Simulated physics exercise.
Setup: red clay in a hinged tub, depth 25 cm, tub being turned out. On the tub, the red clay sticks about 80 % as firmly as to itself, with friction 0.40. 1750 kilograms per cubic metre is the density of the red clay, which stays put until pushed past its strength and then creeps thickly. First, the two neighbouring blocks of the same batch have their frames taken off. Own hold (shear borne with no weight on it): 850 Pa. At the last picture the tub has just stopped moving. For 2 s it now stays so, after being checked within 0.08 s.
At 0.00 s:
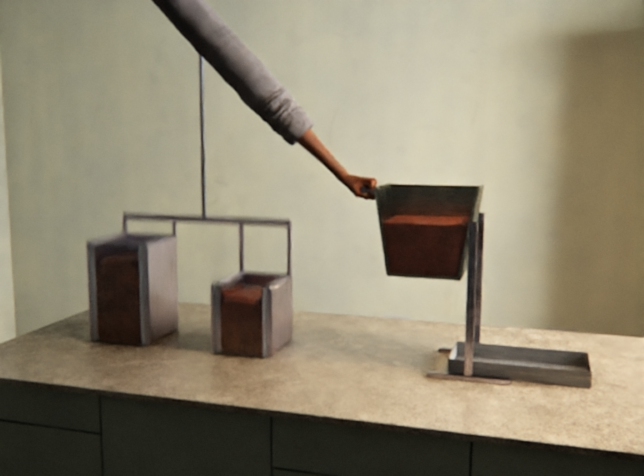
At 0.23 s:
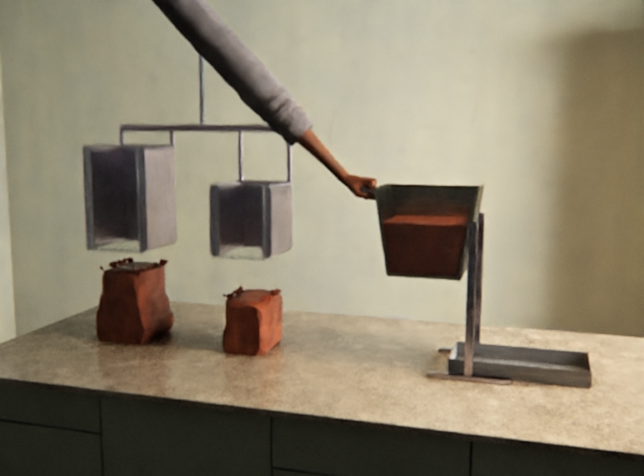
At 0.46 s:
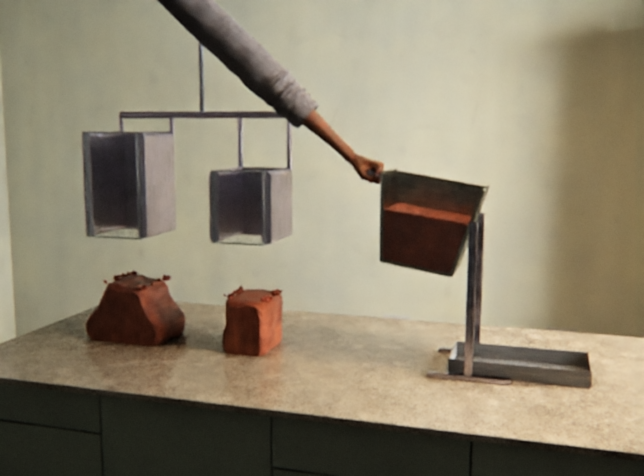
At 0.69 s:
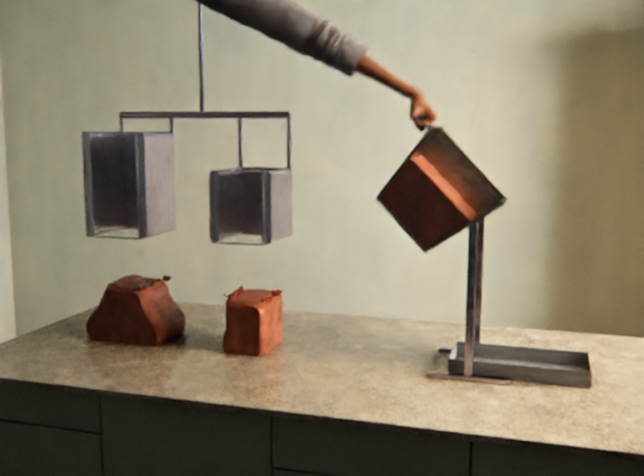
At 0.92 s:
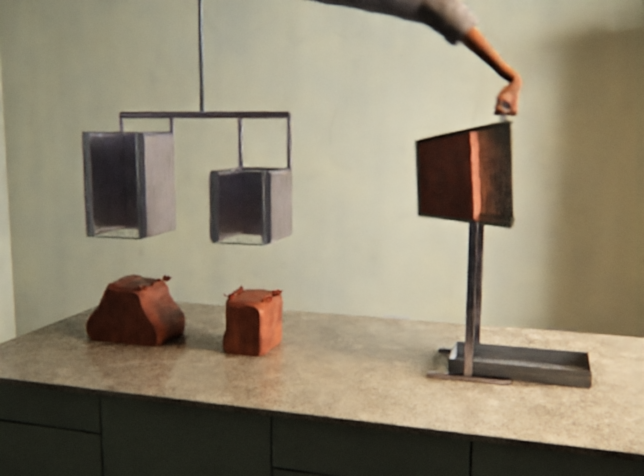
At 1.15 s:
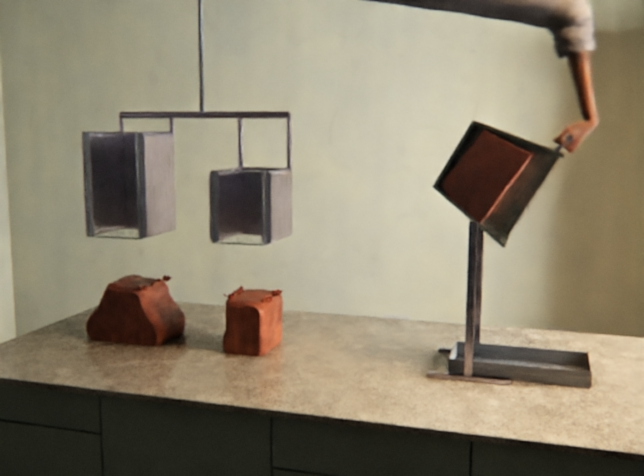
In this clip, two open boxes lift off blocks of red clay on a counter, and the left block slumps and widens; then a hand turns a hinged tub of red clay clockwise until it is tilted well over.
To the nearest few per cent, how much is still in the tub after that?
About 0 %.
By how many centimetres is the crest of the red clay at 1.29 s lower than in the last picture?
About 11 cm.
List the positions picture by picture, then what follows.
In the first picture, handle-side rim at (377, 188), tilt 0 degrees; highest point of the red clay at (453, 224); test blocks 29 cm, 19 cm high (left to right).
In the second picture, handle-side rim at (377, 188), tilt 0 degrees; highest point of the red clay at (453, 224); test blocks 26 cm, 19 cm high (left to right).
In the third picture, handle-side rim at (384, 173), tilt 9 degrees; highest point of the red clay at (389, 210); test blocks 20 cm, 19 cm high (left to right).
In the fourth picture, handle-side rim at (433, 128), tilt 46 degrees; highest point of the red clay at (414, 160); test blocks 20 cm, 18 cm high (left to right).
In the fifth picture, handle-side rim at (508, 123), tilt 87 degrees; highest point of the red clay at (466, 133); test blocks 20 cm, 18 cm high (left to right).
In the sixth picture, handle-side rim at (562, 158), tilt 120 degrees; highest point of the red clay at (483, 131); test blocks 20 cm, 18 cm high (left to right).
By 1.29 s, the tub is at 120 degrees and holds 82 %.
By 1.46 s, the tub is at 120 degrees and holds 1 %.
By 1.63 s, the tub is at 120 degrees and holds 0 %.
By 1.80 s, the tub is at 120 degrees and holds 0 %.
By 3.15 s, at the end, the tub is at 120 degrees and holds 0 %.
